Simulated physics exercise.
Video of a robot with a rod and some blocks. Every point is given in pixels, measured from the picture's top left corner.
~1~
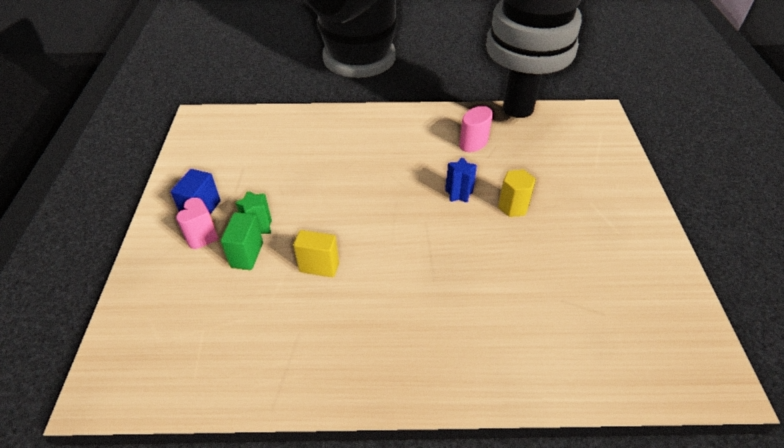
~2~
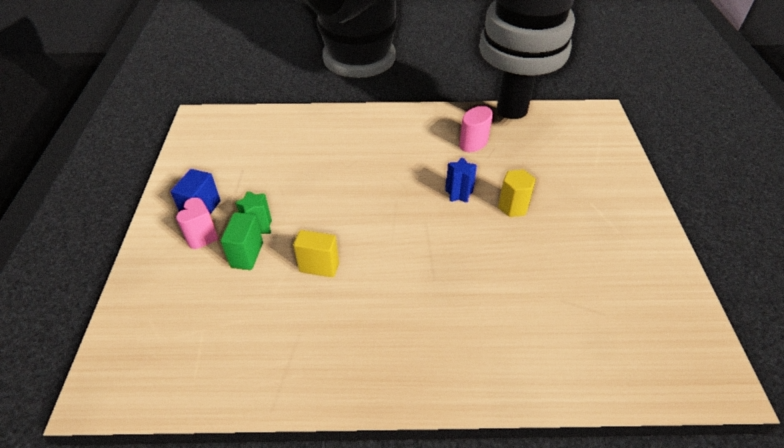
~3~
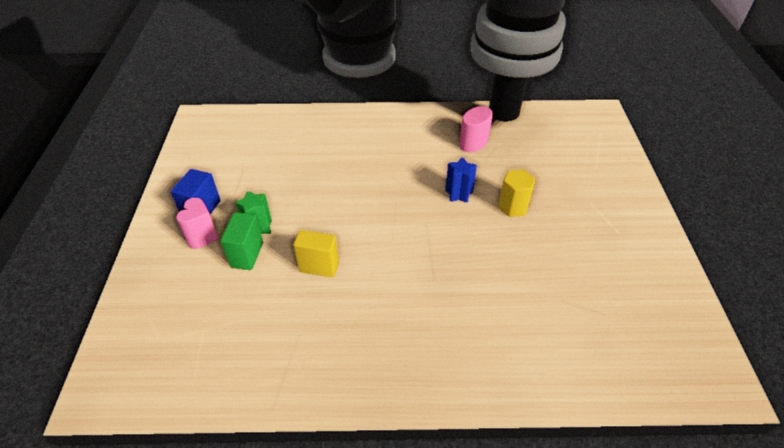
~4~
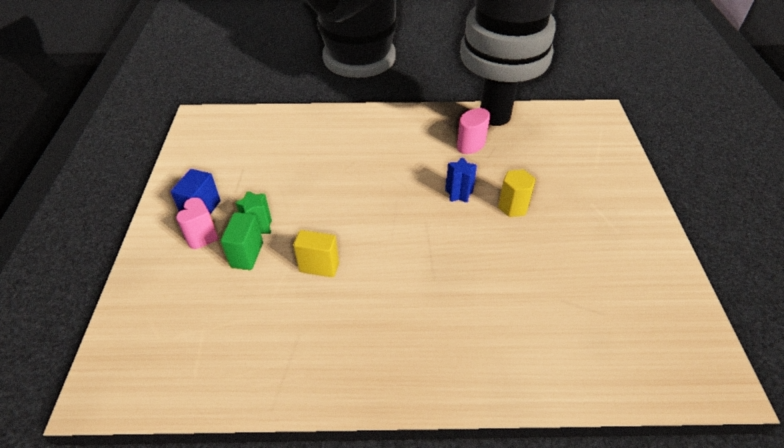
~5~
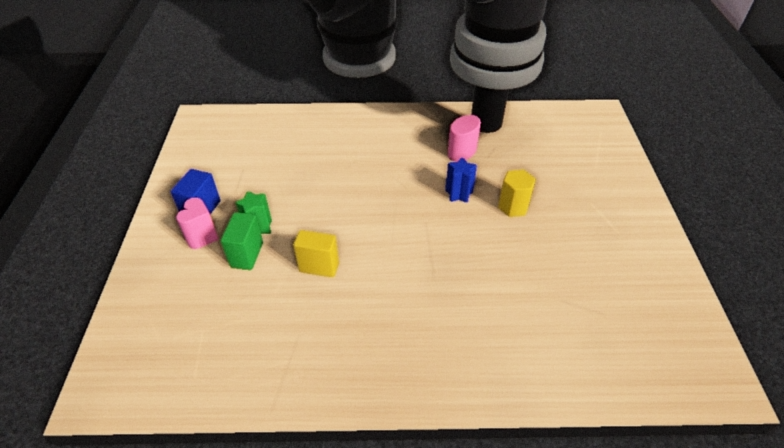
The black rod moves left and pushes the pink block slightly toward the blue star-shaped block.
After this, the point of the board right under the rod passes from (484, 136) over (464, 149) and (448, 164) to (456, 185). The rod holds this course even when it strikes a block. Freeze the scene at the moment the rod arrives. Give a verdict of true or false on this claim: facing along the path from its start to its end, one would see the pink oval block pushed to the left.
My answer: False.
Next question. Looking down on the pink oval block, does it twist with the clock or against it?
Turns clockwise.
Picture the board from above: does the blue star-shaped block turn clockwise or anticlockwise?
That block twists clockwise.
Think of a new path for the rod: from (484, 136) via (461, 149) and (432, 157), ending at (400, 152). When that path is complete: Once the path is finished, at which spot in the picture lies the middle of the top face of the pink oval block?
At (424, 151).
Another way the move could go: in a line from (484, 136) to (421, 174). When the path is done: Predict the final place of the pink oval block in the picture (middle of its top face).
Around pixel (414, 170).
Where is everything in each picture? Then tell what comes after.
In the first picture, lower end of the rod at (518, 109), tops of blocks, blue star-shaped block at (462, 166), pink oval block at (478, 115), yellow hexagon at (520, 179).
In the second picture, rod at (512, 110), blocks as before.
In the third picture, rod at (504, 113), blocks as before.
In the fourth picture, rod at (495, 117), pink oval block at (475, 117).
In the fifth picture, rod at (486, 123), blue star-shaped block at (462, 166), pink oval block at (466, 124), yellow hexagon at (520, 179).
On the path given first. One third of the way, rod at (465, 136); pink oval block at (446, 139).
Two thirds of the way, rod at (449, 152); pink oval block at (428, 155).
At the end, rod at (457, 172); blue star-shaped block at (467, 177), turned 20° clockwise; pink oval block at (424, 167), turned 40° clockwise; yellow hexagon not moved.
